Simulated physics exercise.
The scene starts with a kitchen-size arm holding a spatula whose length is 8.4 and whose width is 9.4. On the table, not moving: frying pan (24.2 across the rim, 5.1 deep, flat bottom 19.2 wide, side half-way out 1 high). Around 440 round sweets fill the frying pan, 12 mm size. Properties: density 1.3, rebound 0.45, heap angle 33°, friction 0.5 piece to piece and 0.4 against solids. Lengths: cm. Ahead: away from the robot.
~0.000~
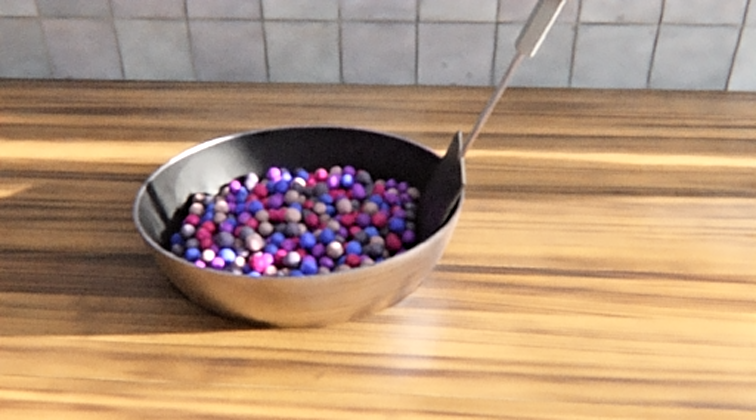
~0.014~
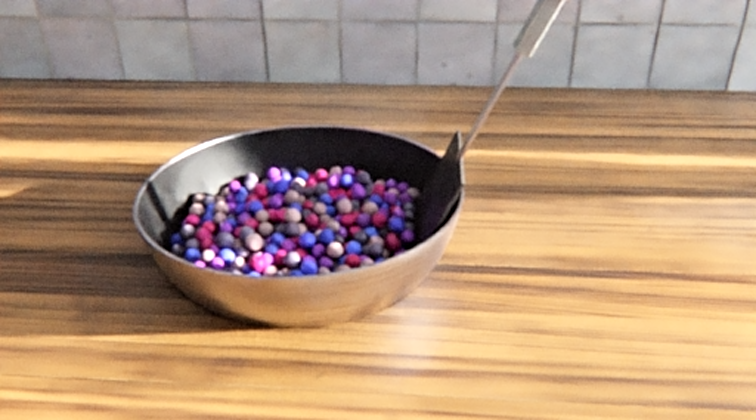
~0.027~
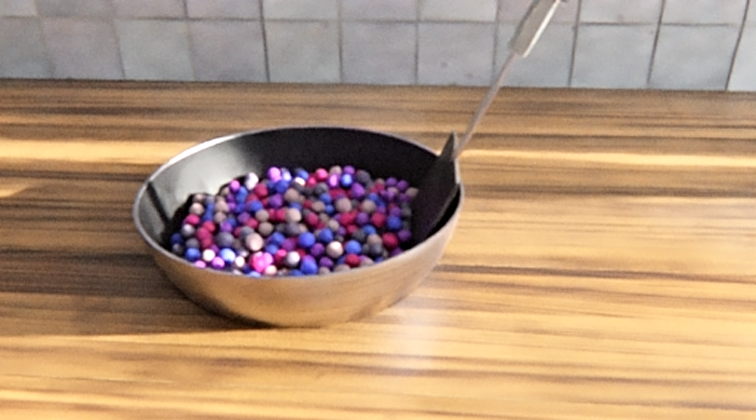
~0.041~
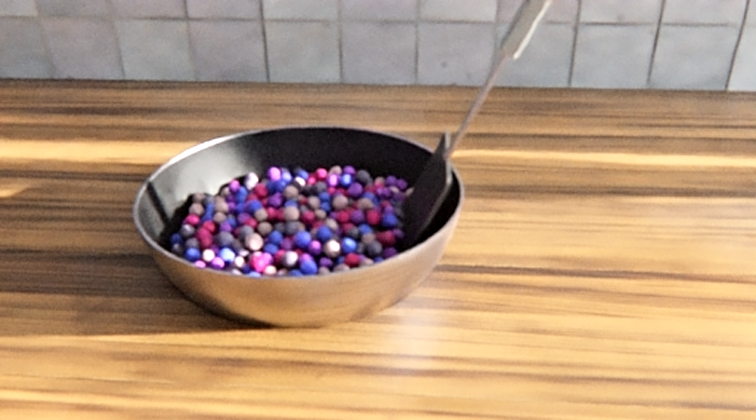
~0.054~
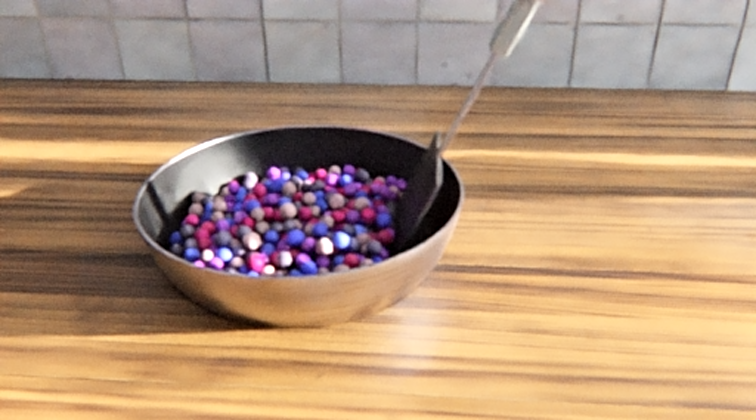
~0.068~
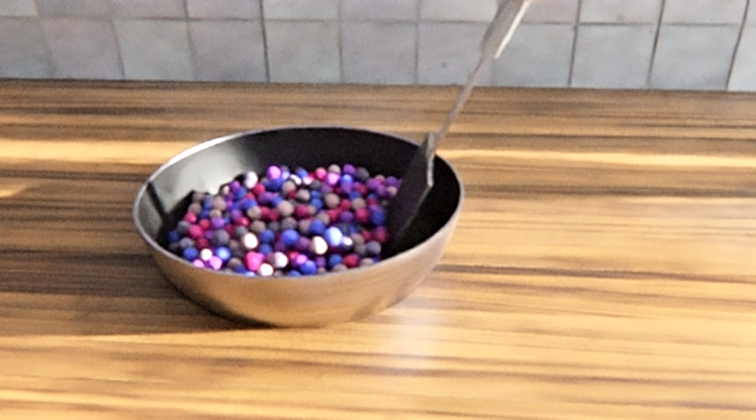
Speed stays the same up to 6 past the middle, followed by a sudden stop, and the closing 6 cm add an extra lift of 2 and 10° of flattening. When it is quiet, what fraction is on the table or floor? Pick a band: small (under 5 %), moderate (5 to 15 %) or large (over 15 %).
The share is small, under 5 %.
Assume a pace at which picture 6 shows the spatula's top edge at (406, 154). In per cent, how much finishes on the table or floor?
Near 5 in a hundred.
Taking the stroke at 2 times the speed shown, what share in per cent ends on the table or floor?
Estimate: Approx. 10 %.
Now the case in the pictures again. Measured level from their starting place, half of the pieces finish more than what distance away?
Some 3 cm.
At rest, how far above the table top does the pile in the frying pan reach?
Height at rest: Roughly 6.5 cm.
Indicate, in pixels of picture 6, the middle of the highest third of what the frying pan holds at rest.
I'd put it close to (202, 202).
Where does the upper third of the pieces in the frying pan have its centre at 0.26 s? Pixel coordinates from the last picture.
I'd say close to (245, 203).
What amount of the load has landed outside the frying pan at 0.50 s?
Roughly 0 percent.
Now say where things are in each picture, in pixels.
In the first picture, the spatula top edge at (462, 154), sloping 65°; upper third of the load around (312, 217), from x 180 to 415, top at y 175; 443 in the frying pan.
In the second picture, the spatula top edge at (461, 154), sloping 65°; upper third of the load around (312, 217), from x 180 to 415, top at y 175.
In the third picture, the spatula top edge at (456, 155), sloping 65°; upper third of the load around (318, 217), from x 180 to 415, top at y 175.
In the fourth picture, the spatula top edge at (448, 155), sloping 65°; upper third of the load around (315, 216), from x 180 to 410, top at y 175.
In the fifth picture, the spatula top edge at (439, 155), sloping 65°; upper third of the load around (309, 217), from x 175 to 410, top at y 170.
In the sixth picture, the spatula top edge at (430, 155), sloping 65°; upper third of the load around (305, 216), from x 175 to 410, top at y 170; 443 in the frying pan.
After 0.16 s, sloping 65°, highest piece 5 above the table; 443 in the frying pan.
After 0.26 s, sloping 60°, highest piece 6 above the table; 443 in the frying pan.
After 0.50 s, sloping 55°, highest piece 6 above the table; 441 in the frying pan, 2 on the table or floor.
After 1.55 s, sloping 55°, highest piece 6 above the table; 441 in the frying pan, 2 on the table or floor.
In the end, 441 in the frying pan, 2 on the table or floor. That is 0 % on the table or floor.
